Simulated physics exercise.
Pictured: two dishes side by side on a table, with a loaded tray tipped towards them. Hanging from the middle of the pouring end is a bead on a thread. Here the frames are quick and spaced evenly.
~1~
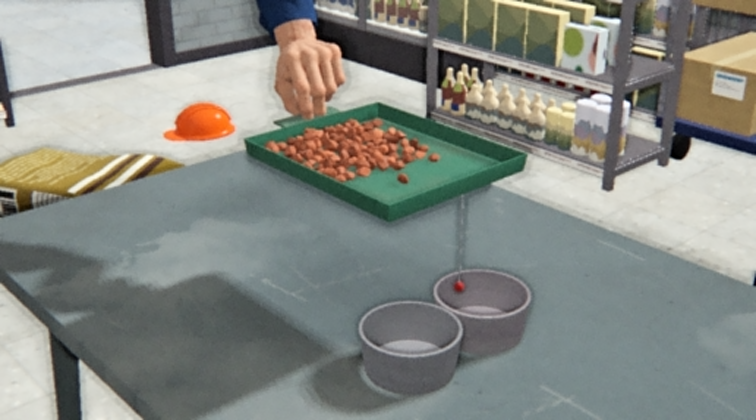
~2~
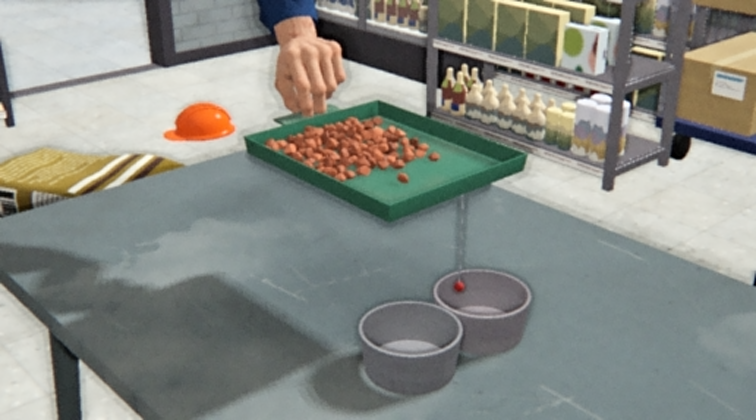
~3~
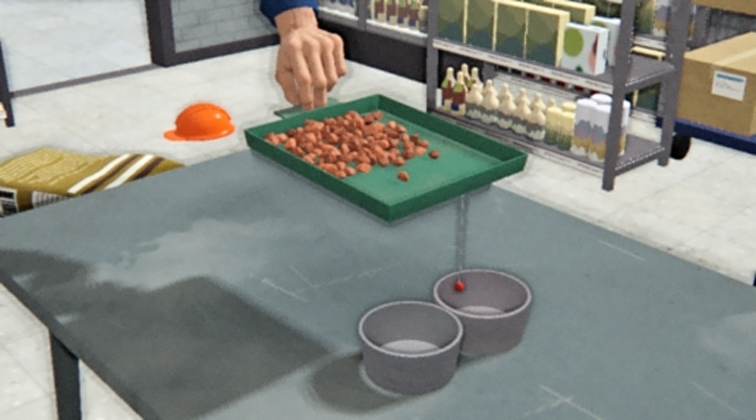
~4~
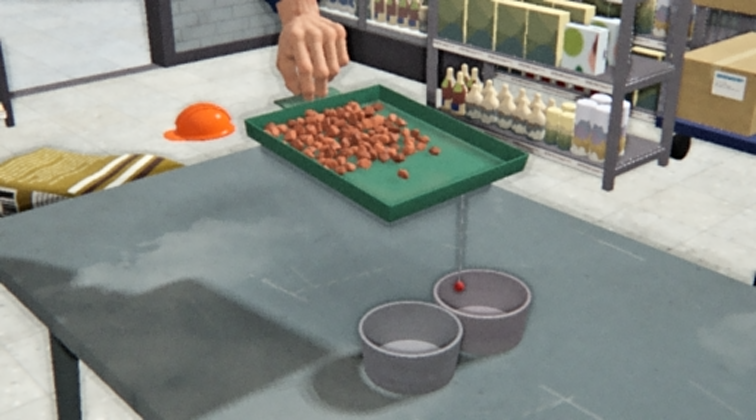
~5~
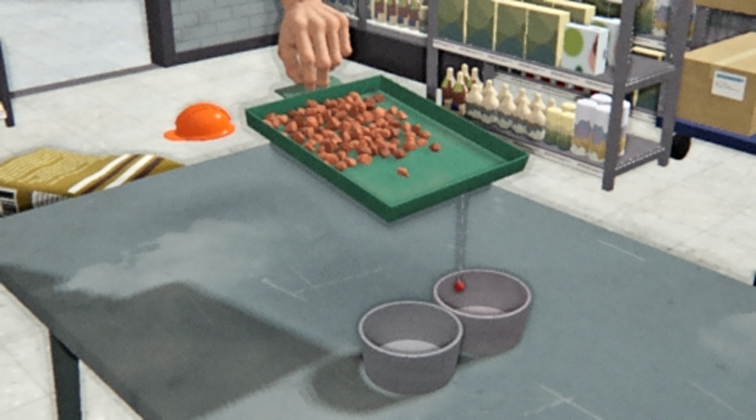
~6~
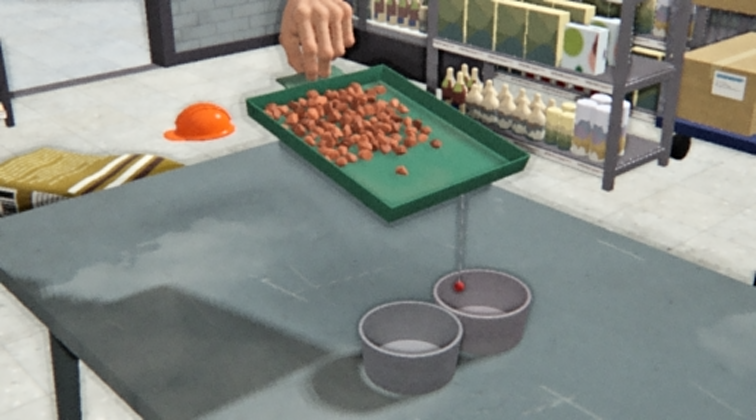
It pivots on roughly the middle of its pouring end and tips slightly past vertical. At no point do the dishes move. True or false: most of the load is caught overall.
False - less than half is caught.
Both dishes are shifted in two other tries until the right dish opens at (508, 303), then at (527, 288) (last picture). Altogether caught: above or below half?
Result, first place: Exceeding half; second place: Exceeding half.
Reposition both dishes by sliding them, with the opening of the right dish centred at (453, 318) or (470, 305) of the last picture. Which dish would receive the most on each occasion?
The right of the pair the first time, the right of the pair the second.
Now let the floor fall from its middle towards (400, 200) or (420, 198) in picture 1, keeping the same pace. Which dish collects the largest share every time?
Outcome one: The left side; outcome two: The left side.
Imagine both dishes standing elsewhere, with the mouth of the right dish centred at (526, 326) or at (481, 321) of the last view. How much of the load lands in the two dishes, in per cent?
In order: 70 percent and 70 percent.
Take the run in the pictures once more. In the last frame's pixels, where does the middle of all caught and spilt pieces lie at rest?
I'd place the middle at about (497, 364).
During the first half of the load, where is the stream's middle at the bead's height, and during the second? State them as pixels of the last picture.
First part (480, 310), rest (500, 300).
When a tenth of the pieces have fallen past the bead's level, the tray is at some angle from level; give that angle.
Roughly 70 degrees from level.
Soon, tray tipped steeply; nearly all on the tray; a stray few outside both; a small part in the air.
A while on, tray tipped right over; about a third on the tray; a small part in the left dish; a small part in the right dish; about a quarter outside both; about a quarter in the air.
Towards the end, tray tipped past a quarter turn; about a quarter in the left dish; about a quarter in the right dish; about two thirds outside both.
Finally, tray tipped past a quarter turn; about a quarter in the left dish; about a quarter in the right dish; about two thirds outside both.
